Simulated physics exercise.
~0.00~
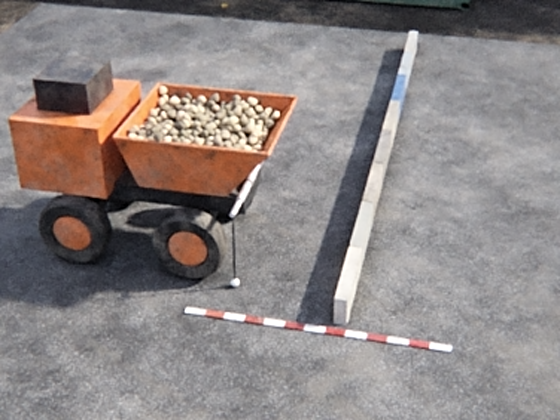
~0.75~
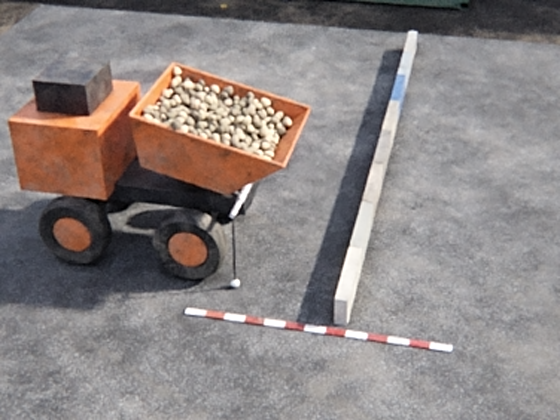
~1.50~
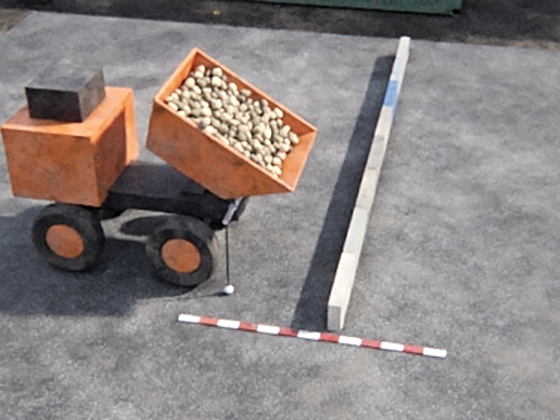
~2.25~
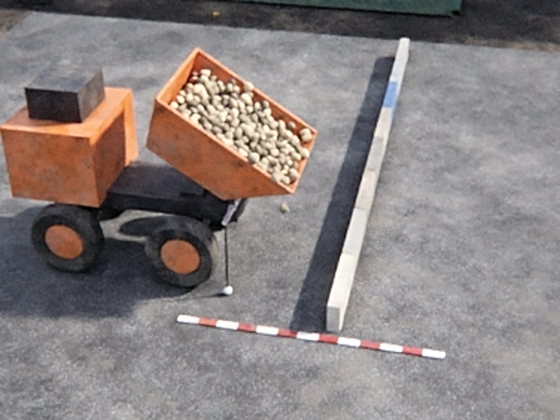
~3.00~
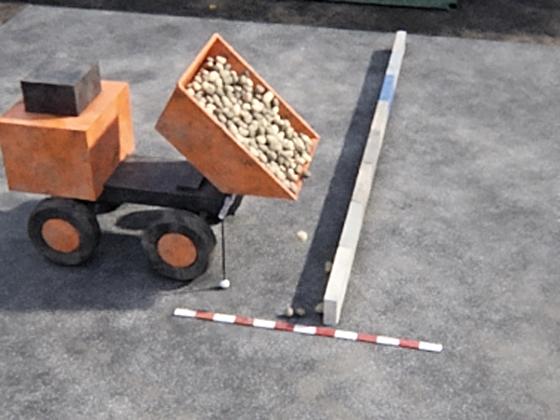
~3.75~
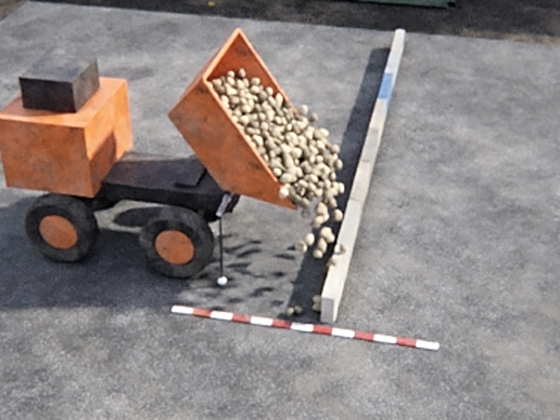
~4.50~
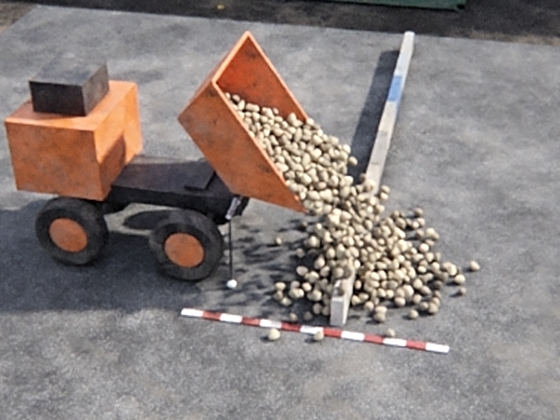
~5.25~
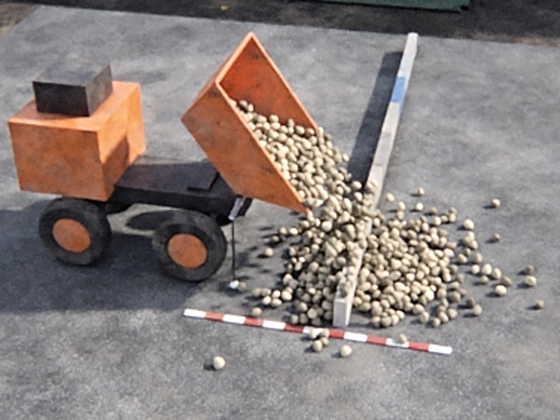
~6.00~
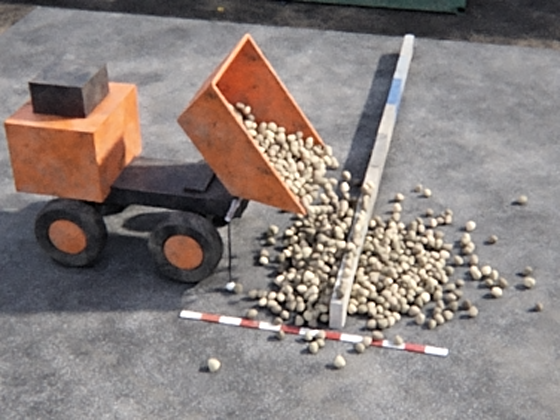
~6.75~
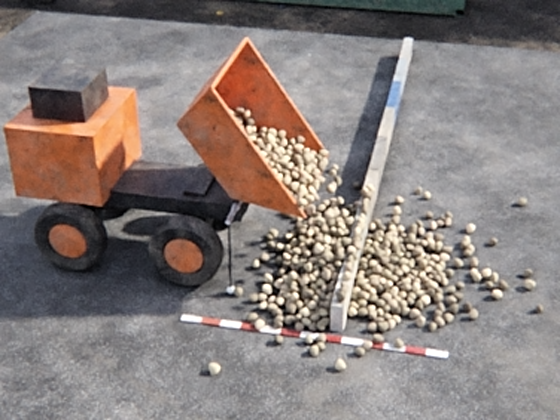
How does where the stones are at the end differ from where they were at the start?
At the start the stones were all sitting in the truck's orange body. By the end most of them had spilled out to the lower right and lay in a heap on both sides of the kerb, while some stayed in the tipped body.
